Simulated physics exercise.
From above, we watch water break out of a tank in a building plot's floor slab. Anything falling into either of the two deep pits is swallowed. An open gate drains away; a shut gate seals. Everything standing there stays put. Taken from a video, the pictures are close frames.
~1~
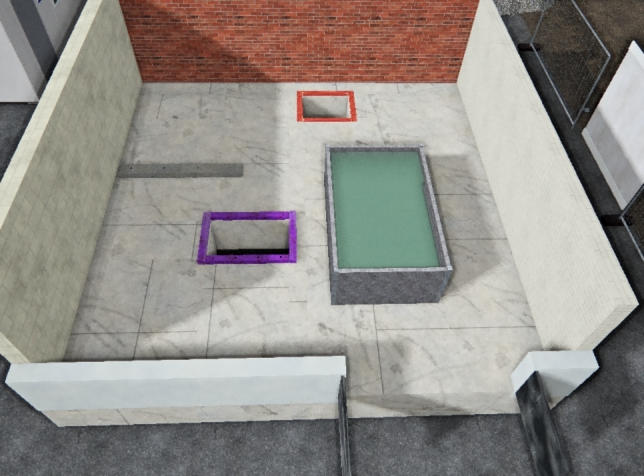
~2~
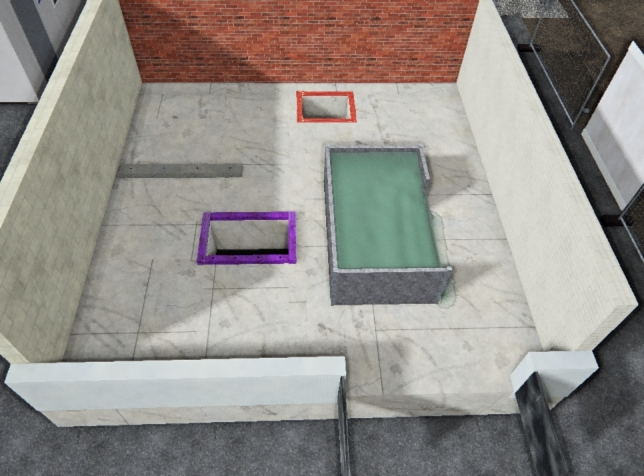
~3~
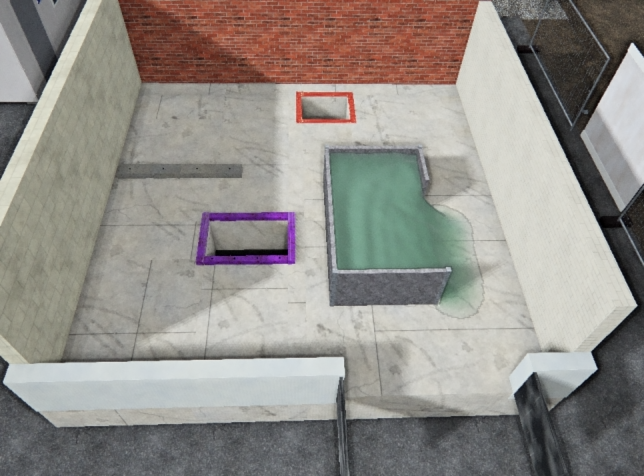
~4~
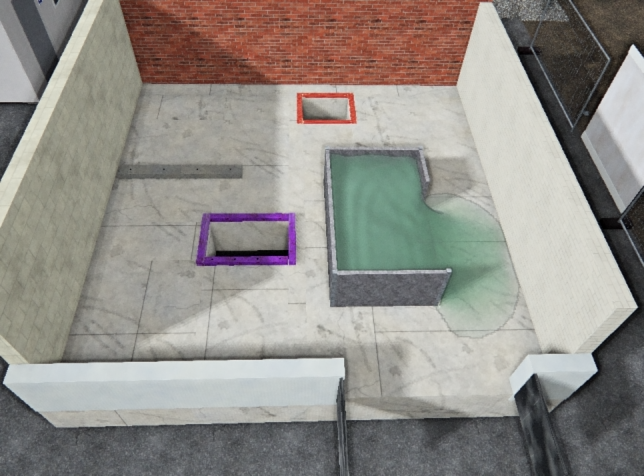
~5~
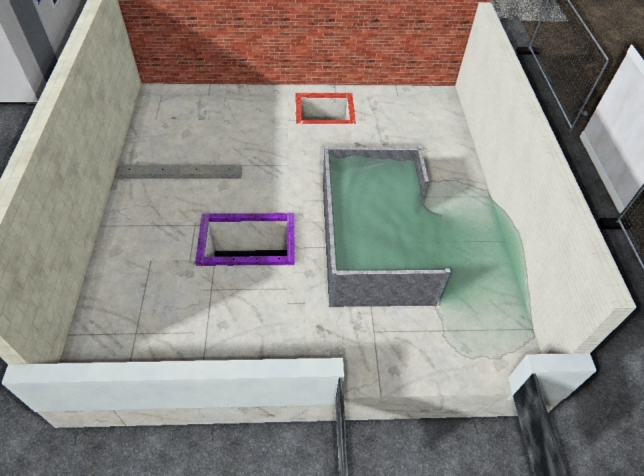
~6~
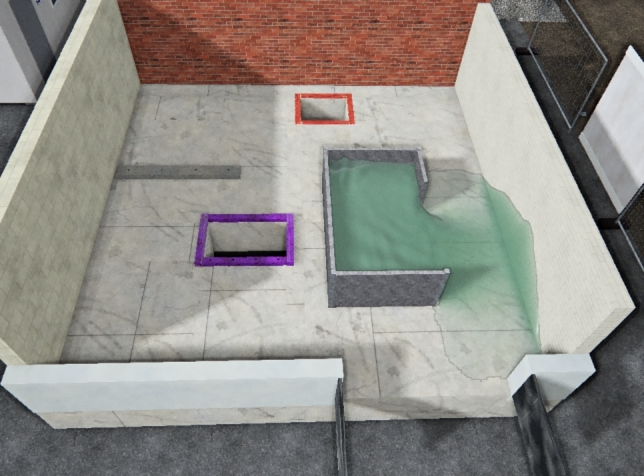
Green water poured out through a gap in the right side of a raised gray tank, spreading across the pale slab to the right-hand wall and toward the front, while two framed openings stayed dry.
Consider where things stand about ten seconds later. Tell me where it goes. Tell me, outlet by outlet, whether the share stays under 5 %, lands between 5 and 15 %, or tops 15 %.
Outlet by outlet: The gate tops 15 %, the purple pit stays under 5 %, the red pit tops 15 %.
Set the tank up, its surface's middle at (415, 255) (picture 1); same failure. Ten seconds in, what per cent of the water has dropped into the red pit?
The red pit takes 25 per cent.
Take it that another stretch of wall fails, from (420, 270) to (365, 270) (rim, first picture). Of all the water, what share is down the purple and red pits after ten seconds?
The purple pit takes 0 per cent and the red pit 0 per cent.
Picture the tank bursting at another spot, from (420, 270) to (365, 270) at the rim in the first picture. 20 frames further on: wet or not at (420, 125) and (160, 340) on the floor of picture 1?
First point: Unwetted; second point: Inundated.
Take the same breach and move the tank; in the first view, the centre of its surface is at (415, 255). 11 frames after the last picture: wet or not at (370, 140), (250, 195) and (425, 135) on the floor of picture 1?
In order: Inundated, then unflooded, then inundated.
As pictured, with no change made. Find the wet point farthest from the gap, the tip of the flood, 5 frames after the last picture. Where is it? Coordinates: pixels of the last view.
(460, 111).
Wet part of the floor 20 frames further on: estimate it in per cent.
My estimate is roughly 50 percent.
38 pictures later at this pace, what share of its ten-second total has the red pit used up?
Around 60 percent.
A moment on, water covers 15 % of the floor; the gate 0 %, the purple pit 0 %, the red pit 0 %.
Next, water covers 35 % of the floor; the gate 4 %, the purple pit 0 %, the red pit 0 %.
Then, water covers 50 % of the floor; the gate 15 %, the purple pit 0 %, the red pit 2 %.
Later, water covers 65 % of the floor; the gate 26 %, the purple pit 0 %, the red pit 11 %.
In the end, water covers 85 % of the floor; the gate 32 %, the purple pit 0 %, the red pit 18 %.
